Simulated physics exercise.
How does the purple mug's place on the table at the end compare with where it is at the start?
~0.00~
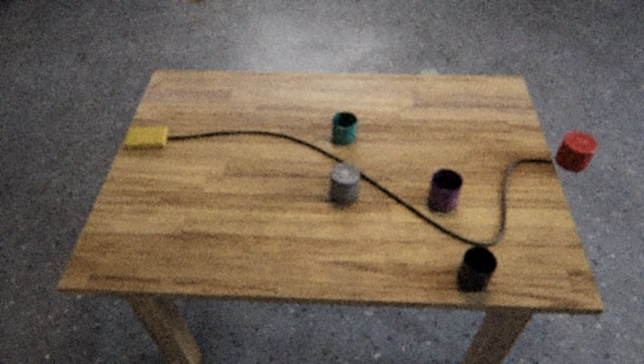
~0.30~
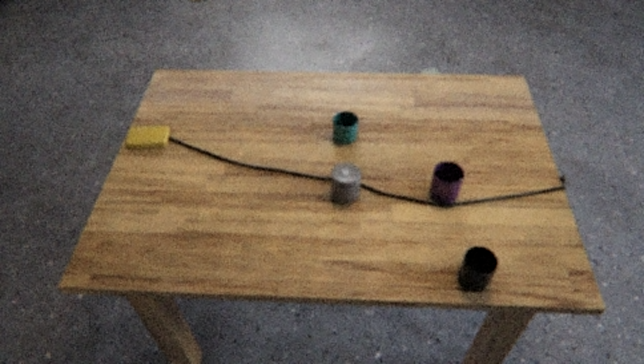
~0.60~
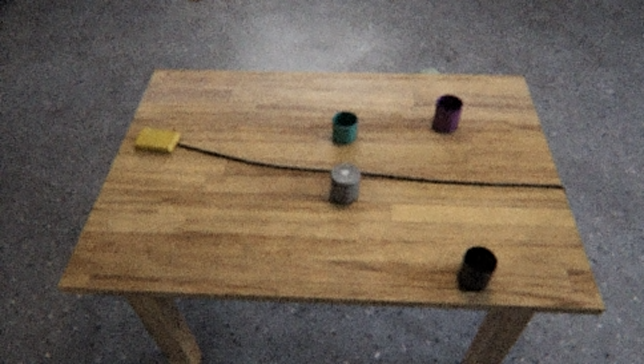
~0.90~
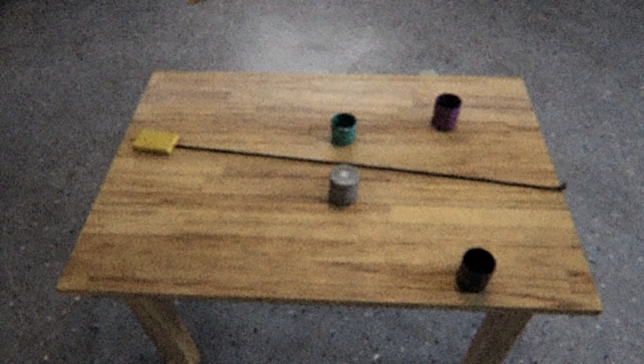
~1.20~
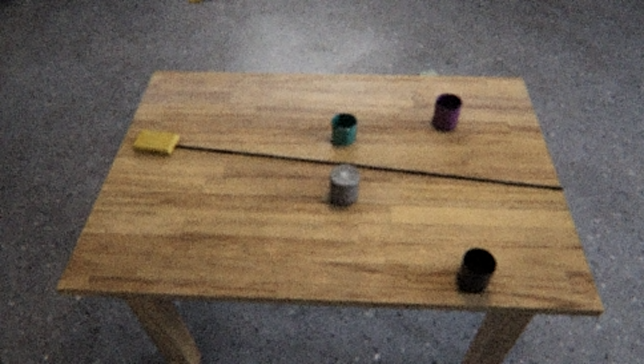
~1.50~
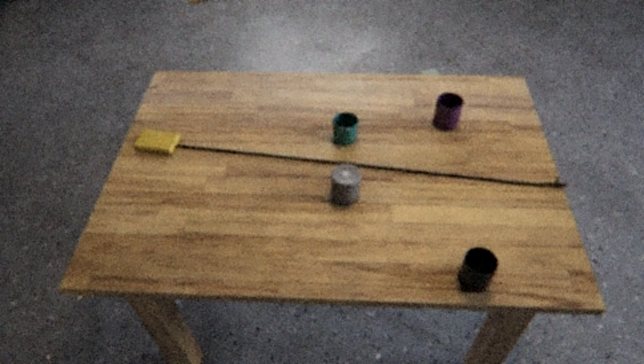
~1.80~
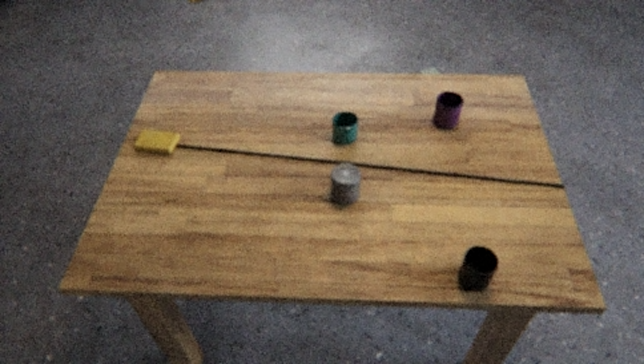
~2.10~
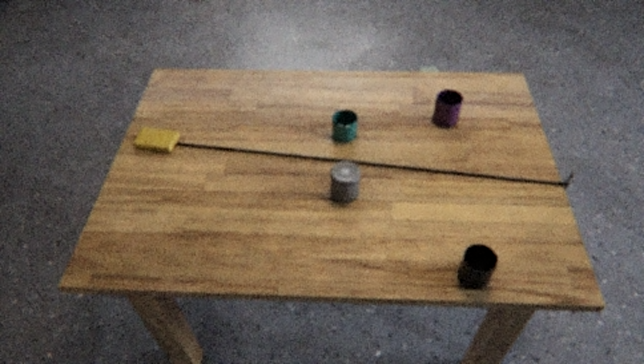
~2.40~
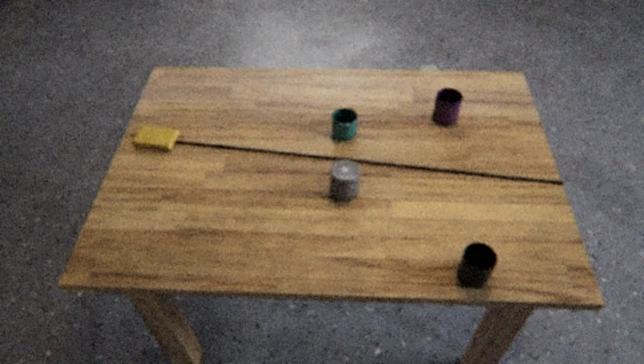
At the start the purple mug stands near the middle of the table's right half, nearer the viewer than the teal mug. By the end it is close to the far edge, on the far side of the cable and still to the right of the teal mug.
